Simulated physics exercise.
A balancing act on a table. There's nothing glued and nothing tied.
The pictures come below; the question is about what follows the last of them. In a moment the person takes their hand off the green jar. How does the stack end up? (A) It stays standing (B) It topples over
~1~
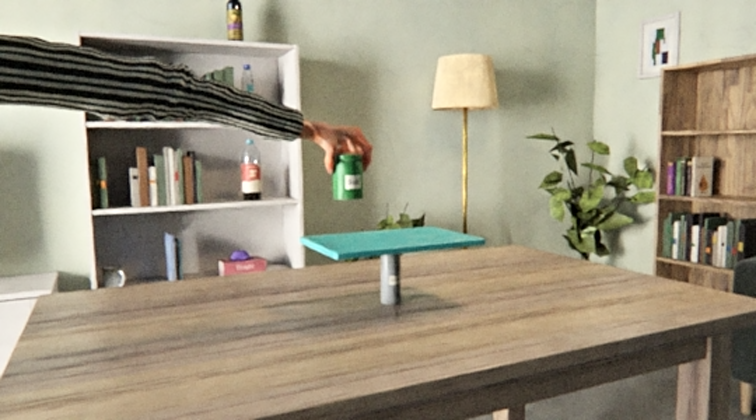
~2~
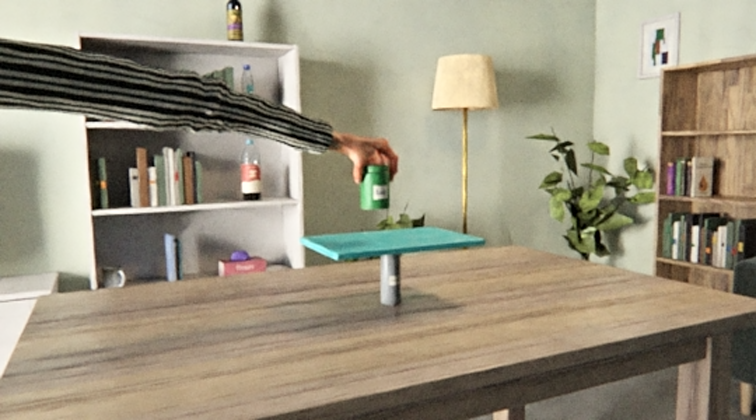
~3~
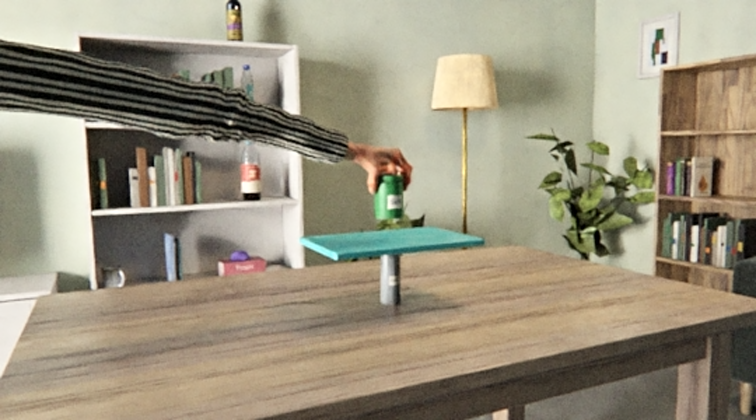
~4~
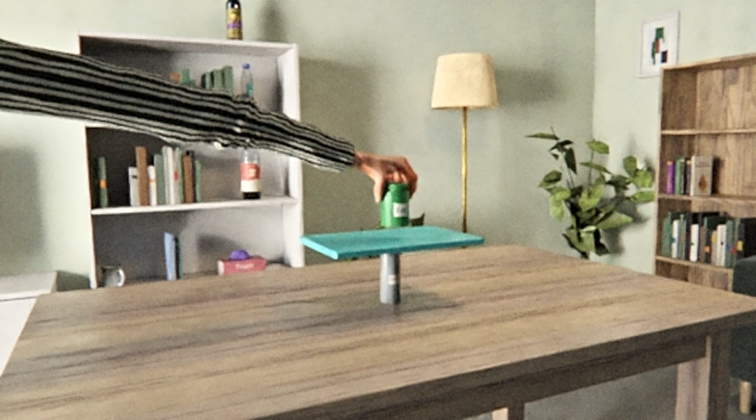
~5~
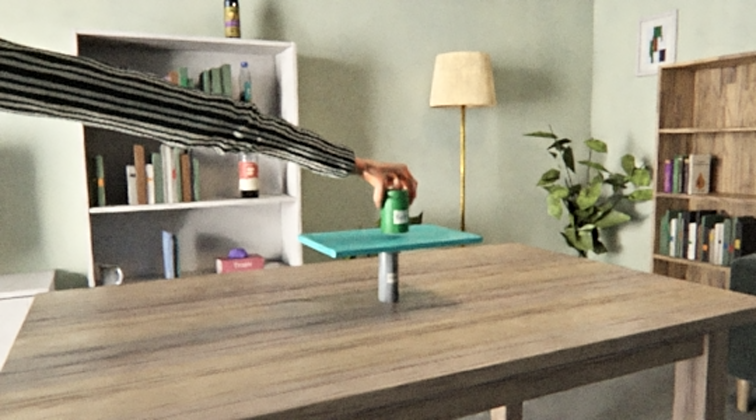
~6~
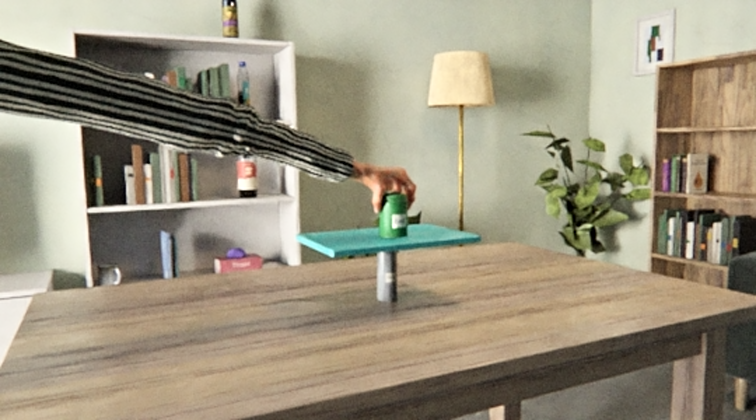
The answer is A.
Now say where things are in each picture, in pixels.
Still above its spot; green jar (348, 177); turquoise lid (390, 241), in the first picture.
Still above its spot; green jar (375, 187); turquoise lid (390, 241), in the second picture.
Still above its spot; green jar (389, 197); turquoise lid (390, 241), in the third picture.
Still above its spot; green jar (395, 204); turquoise lid (390, 240), in the fourth picture.
Still above its spot; green jar (395, 211); turquoise lid (388, 238), in the fifth picture.
In place under the hand; green jar (394, 215); turquoise lid (387, 238), in the sixth picture.
Then, 0.20 s on from there, no change.
Then, 0.40 s on from there, green jar resting near (394, 215).
In the end, all 3 unmoved. At the end, from the last picture's camera, green jar near (394, 215). The stack stays up.
